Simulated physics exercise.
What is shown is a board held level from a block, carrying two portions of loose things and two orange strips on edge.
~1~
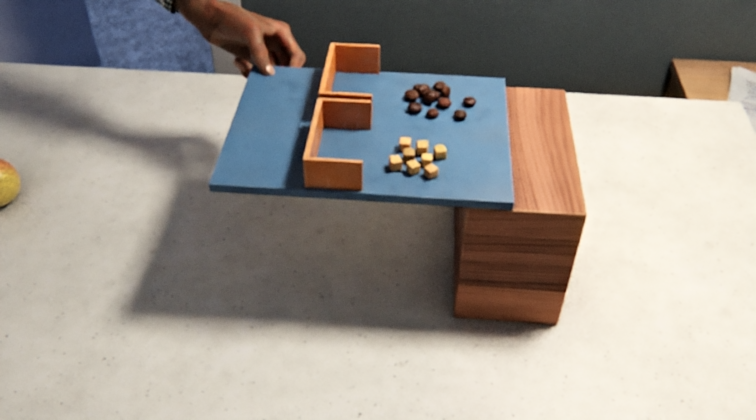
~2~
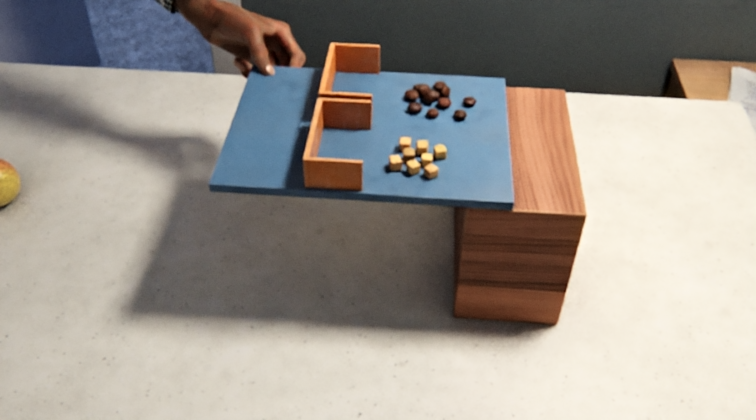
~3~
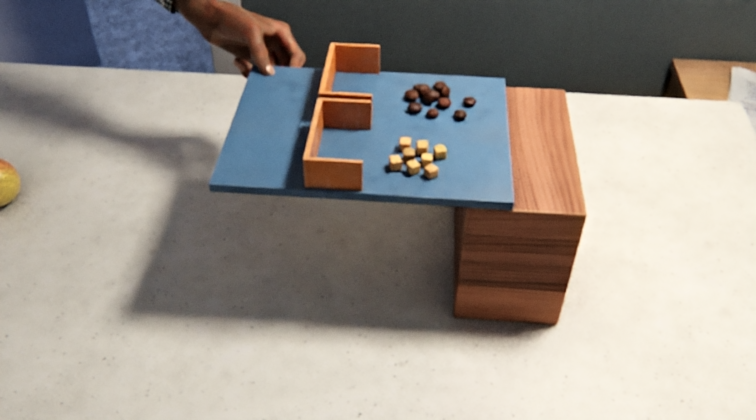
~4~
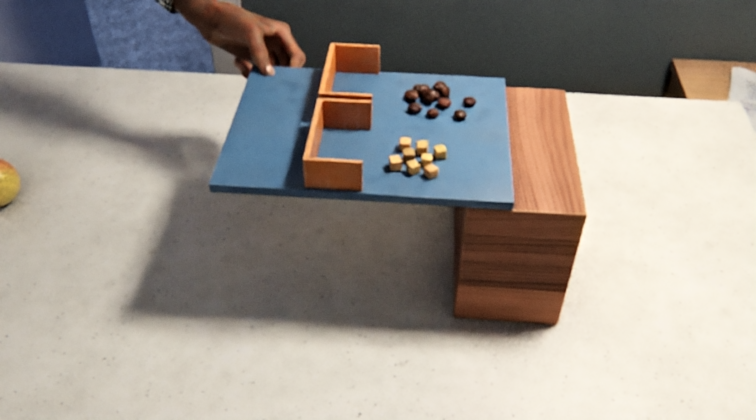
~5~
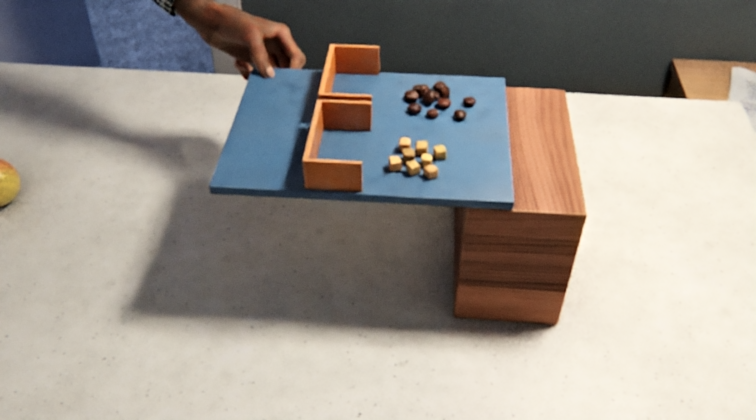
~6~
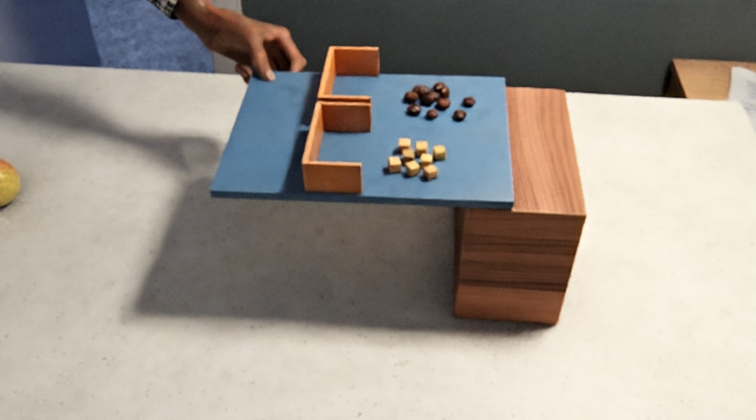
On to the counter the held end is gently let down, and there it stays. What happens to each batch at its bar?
The nearer batch is held back. The farther batch is held back.
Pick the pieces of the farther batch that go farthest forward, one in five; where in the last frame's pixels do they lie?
Stop point: Around (362, 151) px.
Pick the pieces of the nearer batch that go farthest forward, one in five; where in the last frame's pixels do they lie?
It stops around (350, 224) in the final picture.
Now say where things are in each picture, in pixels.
Held end of the board at (220, 183), level; block at (511, 201), tall, over half the board's length; nearer batch at (409, 156), a few small wooden cubes; farther batch at (434, 95), a few flat chocolate drops; nearer bar at (314, 141), taller than the pieces; farther bar at (328, 81), taller than the pieces, in the first frame.
Held end of the board at (220, 183), level; farther batch at (434, 95), in the second frame.
Held end of the board at (220, 183), level; nearer batch at (409, 156), in the third frame.
Held end of the board at (220, 183), level; farther batch at (434, 95), in the fourth frame.
Held end of the board at (220, 185), down by 1°; nearer batch at (409, 156), in the fifth frame.
Held end of the board at (221, 189), down by 2°; block at (511, 201); nearer batch at (408, 157), not moving; farther batch at (434, 96), not moving; nearer bar at (313, 145); farther bar at (327, 85), in the sixth frame.
Then, 0.60 s after the last picture, board sloping at 17°; nearer batch where it was; farther batch where it was.
Then, 1.23 s after the last picture, board sloping at 34°; nearer batch has reached its bar; farther batch has reached its bar.
Then, 1.99 s after the last picture, board resting at 42°; nearer batch has reached its bar; farther batch has reached its bar.
At rest, board resting at 42°; nearer batch gathered behind its bar; farther batch gathered behind its bar.
